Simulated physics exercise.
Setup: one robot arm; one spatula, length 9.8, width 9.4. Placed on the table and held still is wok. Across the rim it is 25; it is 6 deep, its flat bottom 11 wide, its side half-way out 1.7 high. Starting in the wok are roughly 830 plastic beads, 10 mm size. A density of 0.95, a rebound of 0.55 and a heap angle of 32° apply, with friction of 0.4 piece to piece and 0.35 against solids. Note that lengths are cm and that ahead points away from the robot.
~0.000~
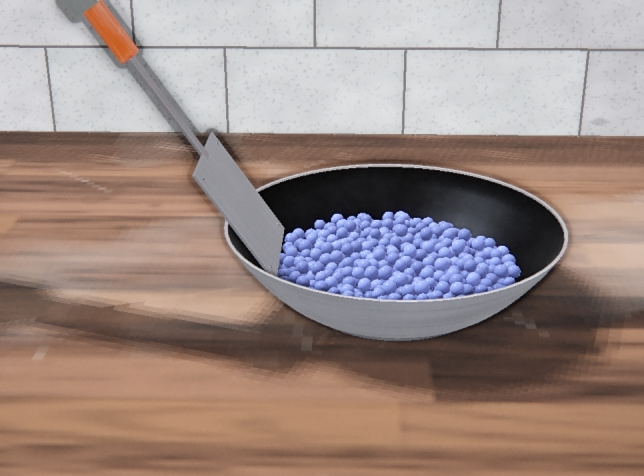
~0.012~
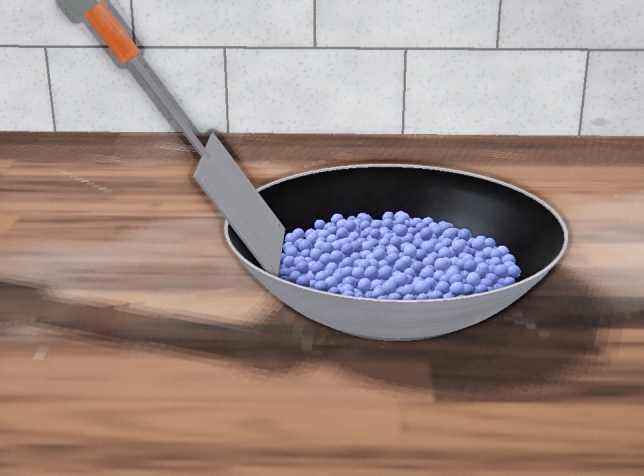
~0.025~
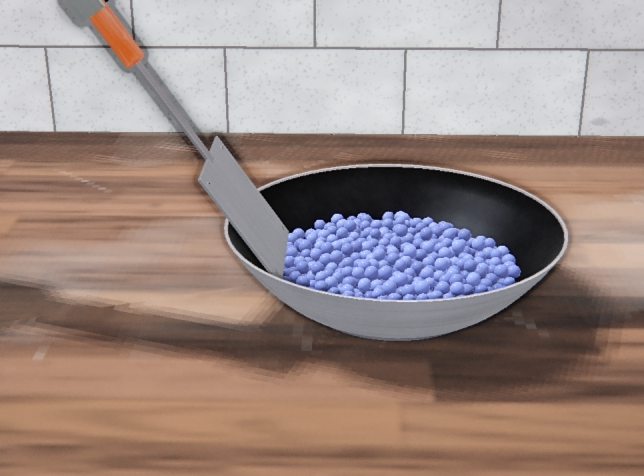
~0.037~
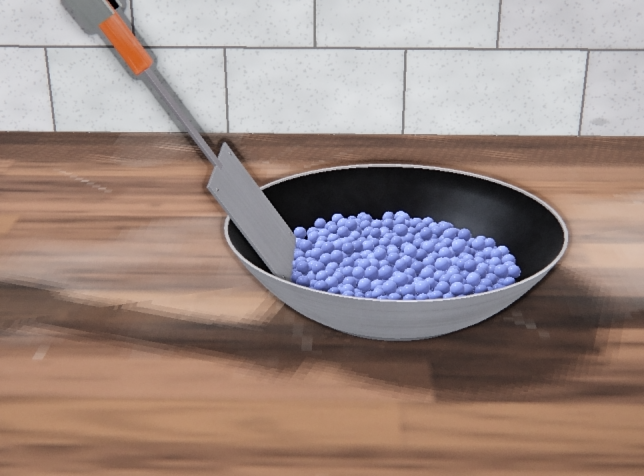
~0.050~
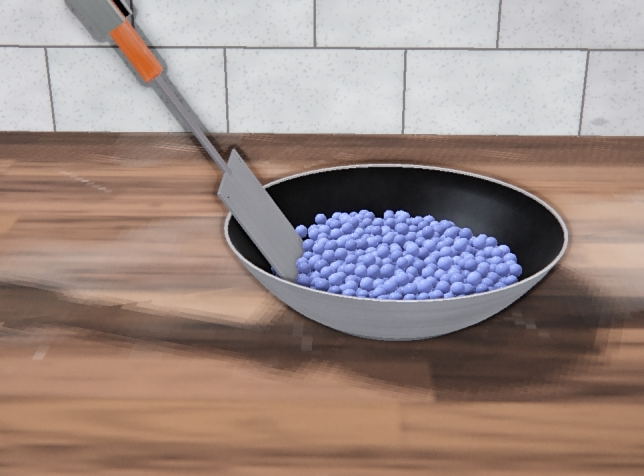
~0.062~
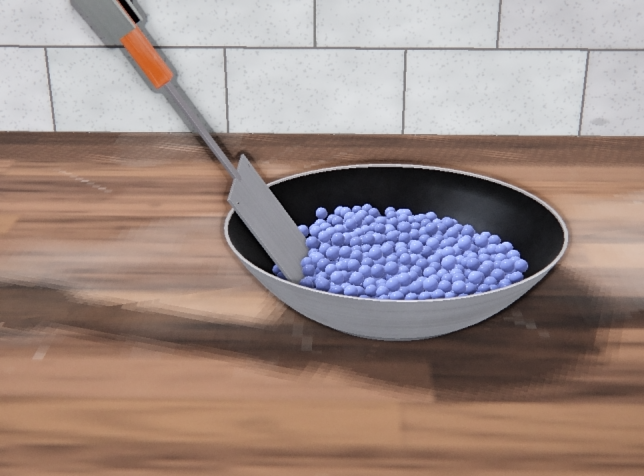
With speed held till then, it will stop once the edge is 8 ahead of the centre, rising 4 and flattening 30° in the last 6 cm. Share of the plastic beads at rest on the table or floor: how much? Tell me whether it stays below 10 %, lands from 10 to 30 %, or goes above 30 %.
It lands from 10 to 30 %.
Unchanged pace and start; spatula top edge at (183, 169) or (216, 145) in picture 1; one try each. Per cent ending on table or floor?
Close to 15 and 25 percent respectively.
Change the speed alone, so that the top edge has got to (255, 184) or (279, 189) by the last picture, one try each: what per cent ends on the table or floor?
Roughly 35 and 45 percent.
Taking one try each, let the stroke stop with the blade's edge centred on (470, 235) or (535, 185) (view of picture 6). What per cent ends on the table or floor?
The two tries give near 0 and near 40 in a hundred.
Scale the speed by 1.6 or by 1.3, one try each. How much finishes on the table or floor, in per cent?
Try one about 35 %, try two about 30 %.
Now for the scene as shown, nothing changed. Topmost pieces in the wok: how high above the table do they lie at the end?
About 6.5 centimetres.
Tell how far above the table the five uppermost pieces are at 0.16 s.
Height: Some 6 cm.
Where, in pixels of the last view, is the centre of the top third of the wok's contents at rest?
Close to pixel (487, 253).
After 0.16 s, sloping 56°, highest piece 7 above the table; 832 in the wok.
After 0.25 s, sloping 45°, highest piece 8 above the table; 830 in the wok, 2 on the blade or in flight.
After 0.50 s, sloping 26°, highest piece 8 above the table; 644 in the wok, 137 on the table or floor, 51 on the blade or in flight.
After 1.55 s, sloping 26°, highest piece 6 above the table; 642 in the wok, 190 on the table or floor.
In the end, 642 in the wok, 190 on the table or floor. That is 23 % on the table or floor.
